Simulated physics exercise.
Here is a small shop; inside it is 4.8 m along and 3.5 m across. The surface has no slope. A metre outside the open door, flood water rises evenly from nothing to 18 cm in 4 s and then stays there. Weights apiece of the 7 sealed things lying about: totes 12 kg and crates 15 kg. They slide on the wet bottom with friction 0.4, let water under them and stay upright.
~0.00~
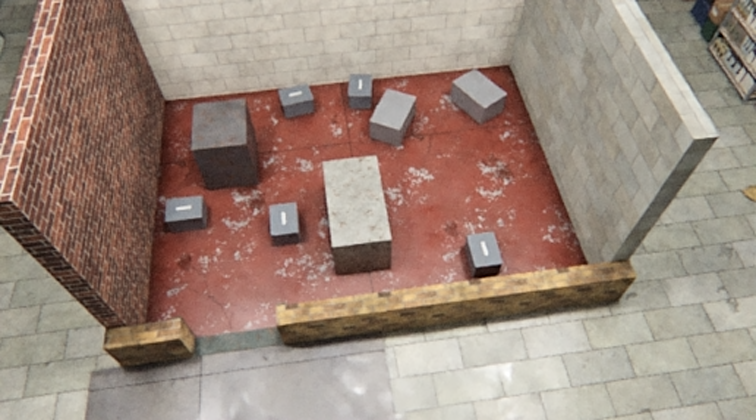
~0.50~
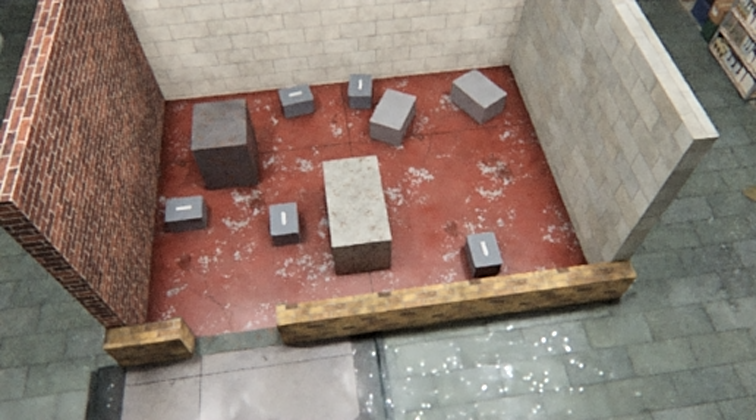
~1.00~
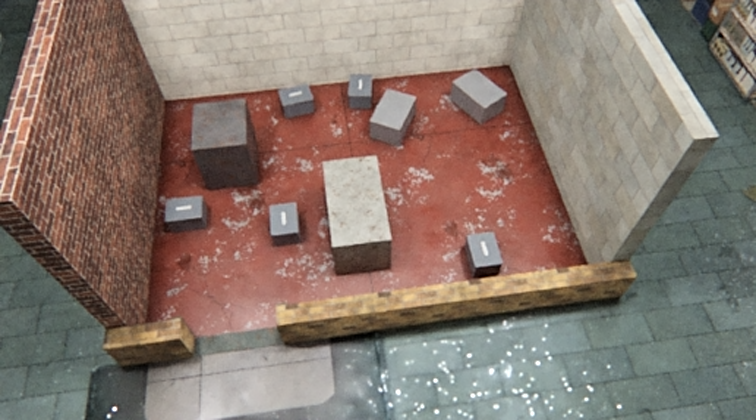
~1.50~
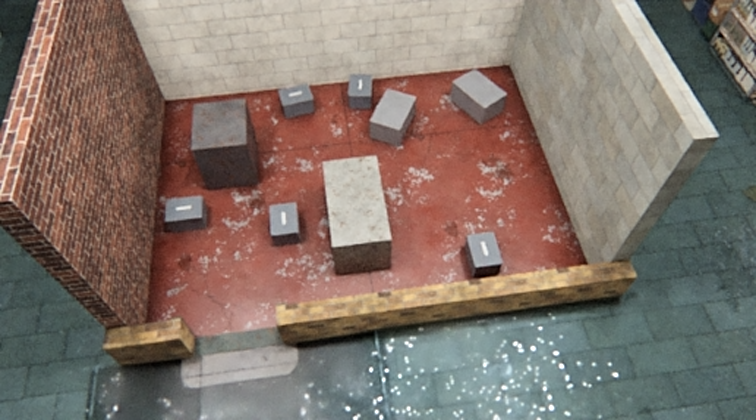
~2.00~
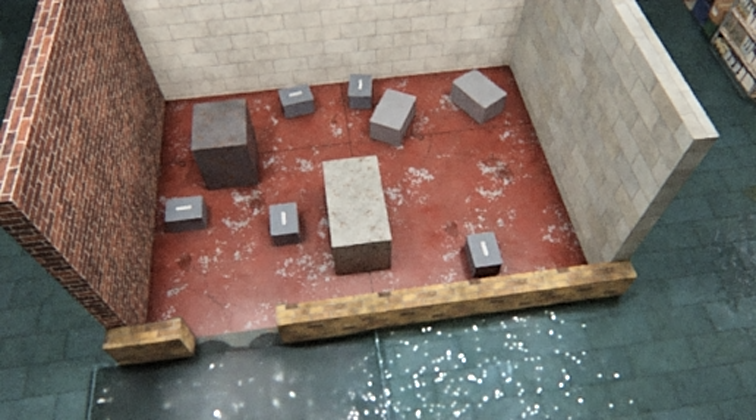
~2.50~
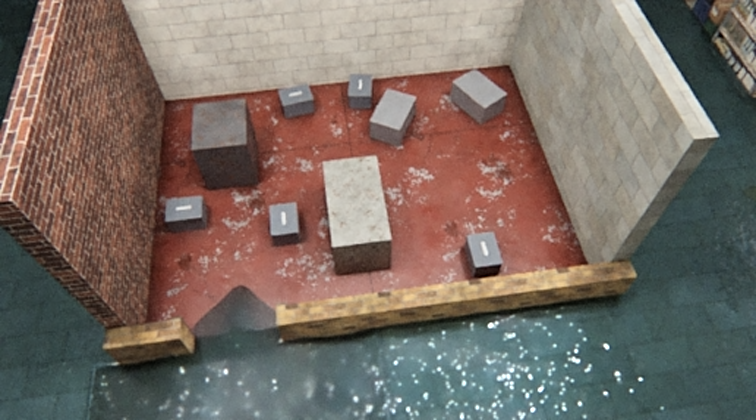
Water spreads over the paving outside a small walled room and starts through the doorway gap.
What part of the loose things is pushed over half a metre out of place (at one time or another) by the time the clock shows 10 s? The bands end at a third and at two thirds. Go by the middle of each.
Share: Not even a third.
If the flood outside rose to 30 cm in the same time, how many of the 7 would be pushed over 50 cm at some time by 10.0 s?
Then 6.
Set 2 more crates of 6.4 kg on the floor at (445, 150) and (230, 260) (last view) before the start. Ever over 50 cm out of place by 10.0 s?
In that order: Under, past it.
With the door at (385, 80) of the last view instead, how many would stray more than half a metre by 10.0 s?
In that case 1 of them.
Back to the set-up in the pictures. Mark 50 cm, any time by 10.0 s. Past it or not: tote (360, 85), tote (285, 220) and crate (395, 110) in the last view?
In that order: Short of it, less, under.
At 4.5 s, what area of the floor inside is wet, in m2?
Some 3.5 m2.
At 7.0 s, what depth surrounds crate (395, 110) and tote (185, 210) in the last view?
Roughly 3 and 6 cm.
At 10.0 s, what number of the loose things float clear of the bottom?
At that moment 1.
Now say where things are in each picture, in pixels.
A tote at (295, 94), on the bottom; a tote at (360, 85), on the bottom; water covers 0.0 m2; 0 of 7 have shifted, in the first picture.
A tote at (295, 94) rests on the ground; a tote at (360, 85) rests on the ground; water covers 0.0 m2; 0 of 7 have shifted, in the second picture.
A tote at (295, 94) rests on the ground; a tote at (360, 85) rests on the ground; 0.0 m2 under water; 0 of 7 have shifted, in the third picture.
A tote at (295, 94), on the bottom; a tote at (360, 85) rests on the ground; 0.0 m2 under water; 0 of 7 have shifted, in the fourth picture.
A tote at (295, 94), on the bottom; a tote at (360, 85) rests on the ground; water covers 0.0 m2; 0 of 7 have shifted, in the fifth picture.
A tote at (295, 94), on the bottom; a tote at (360, 85) rests on the ground; 0.3 m2 under water; 0 of 7 have shifted, in the sixth picture.
After 3.5 s 0 of 7 are over 50 cm from their spots; 0 afloat.
After 4.5 s 0 of 7 are over 50 cm from their spots; 0 afloat.
After 7.0 s 1 of 7 are over 50 cm from their spots; 0 afloat.
After 10.0 s 1 of 7 are over 50 cm from their spots, and 1 have been at some point; 1 afloat.
